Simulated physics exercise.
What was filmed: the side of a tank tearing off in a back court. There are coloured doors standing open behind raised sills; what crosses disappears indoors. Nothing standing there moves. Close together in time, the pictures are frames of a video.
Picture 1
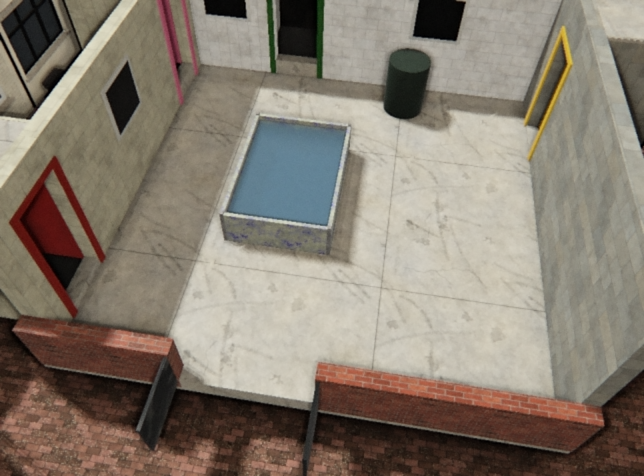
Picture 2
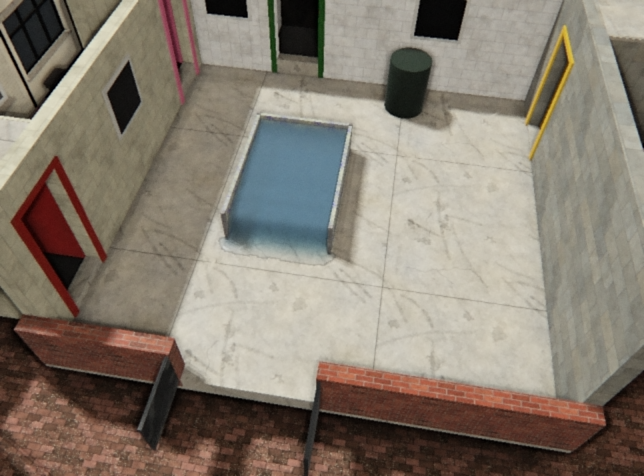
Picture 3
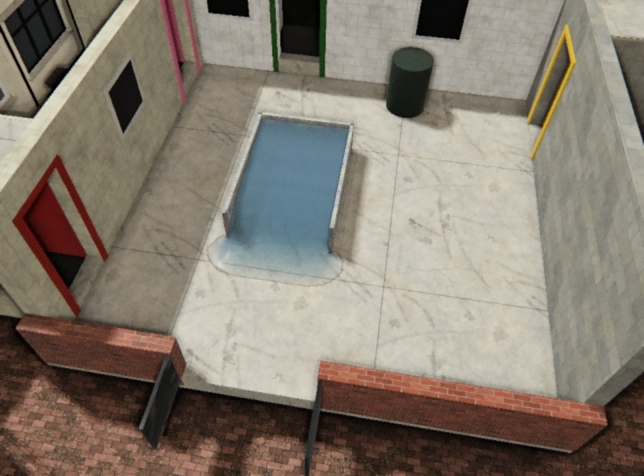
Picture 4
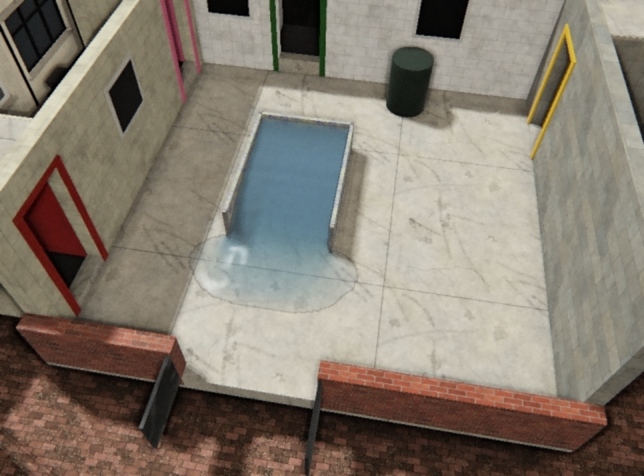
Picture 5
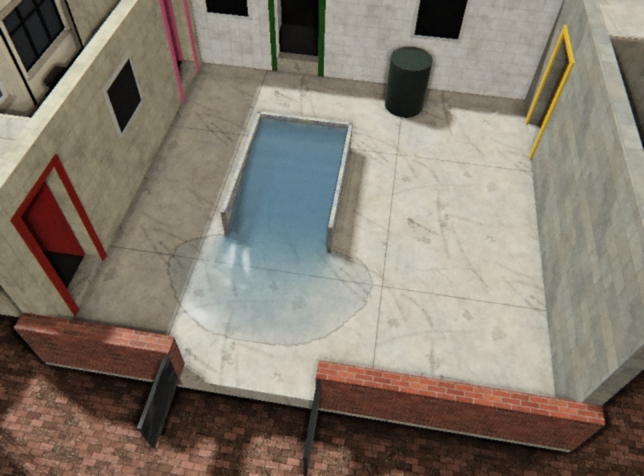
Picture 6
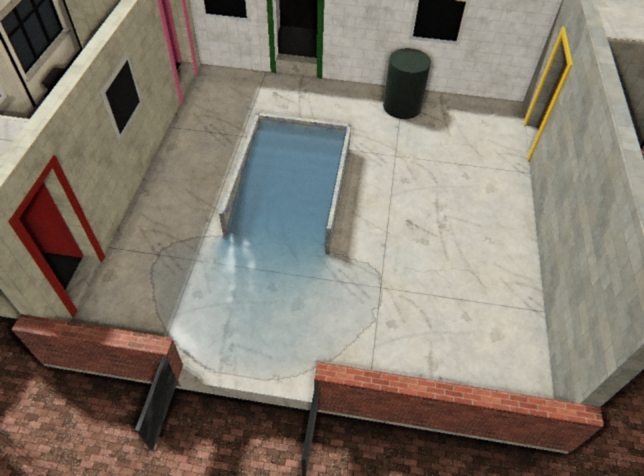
A rectangular tank of blue water loses its near side in a pale paved courtyard, seen from high above by a still camera. A red-framed doorway stands at left, pink and green ones behind, a yellow one at right, with a dark green barrel near the back and low brick walls in front. Water pours through the gap toward the viewer, spreading into a widening, rounded sheet across the paving.
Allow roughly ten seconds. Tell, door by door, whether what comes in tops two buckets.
Red door: Two buckets at most, pink door: Two buckets at most, yellow door: Two buckets at most, green door: Two buckets at most.
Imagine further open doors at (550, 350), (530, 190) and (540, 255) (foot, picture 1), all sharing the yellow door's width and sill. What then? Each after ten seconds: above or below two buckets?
Crosses the line; stays below the line; stays below the line.
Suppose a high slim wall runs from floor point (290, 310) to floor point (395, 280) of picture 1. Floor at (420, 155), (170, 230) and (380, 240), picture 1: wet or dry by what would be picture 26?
In order: Soaked, soaked, soaked.
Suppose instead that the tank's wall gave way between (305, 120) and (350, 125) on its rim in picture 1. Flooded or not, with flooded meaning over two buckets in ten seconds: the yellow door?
At the yellow door, the flow beats the threshold.
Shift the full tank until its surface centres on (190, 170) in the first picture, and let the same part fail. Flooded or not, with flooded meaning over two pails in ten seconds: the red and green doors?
Red exceeds the limit, green falls short.
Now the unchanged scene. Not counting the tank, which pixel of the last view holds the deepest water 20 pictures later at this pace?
My finger goes to (61, 343).
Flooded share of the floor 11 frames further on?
It comes to roughly 25 in a hundred.
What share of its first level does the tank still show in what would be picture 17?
Near 38 in a hundred.
A moment on, water covers 20 % of the floor; the red door not reached, the pink door not reached, the yellow door not reached, the green door not reached.
Next, water covers 25 % of the floor; the red door wet at the sill, nothing in, the pink door not reached, the yellow door not reached, the green door not reached.
Then, water covers 30 % of the floor; the red door wet at the sill, nothing in, the pink door not reached, the yellow door not reached, the green door not reached.
Later, water covers 55 % of the floor; the red door under two buckets in, the pink door wet at the sill, nothing in, the yellow door not reached, the green door not reached.
In the end, water covers 80 % of the floor; the red door under two buckets in, the pink door wet at the sill, nothing in, the yellow door wet at the sill, nothing in, the green door wet at the sill, nothing in.
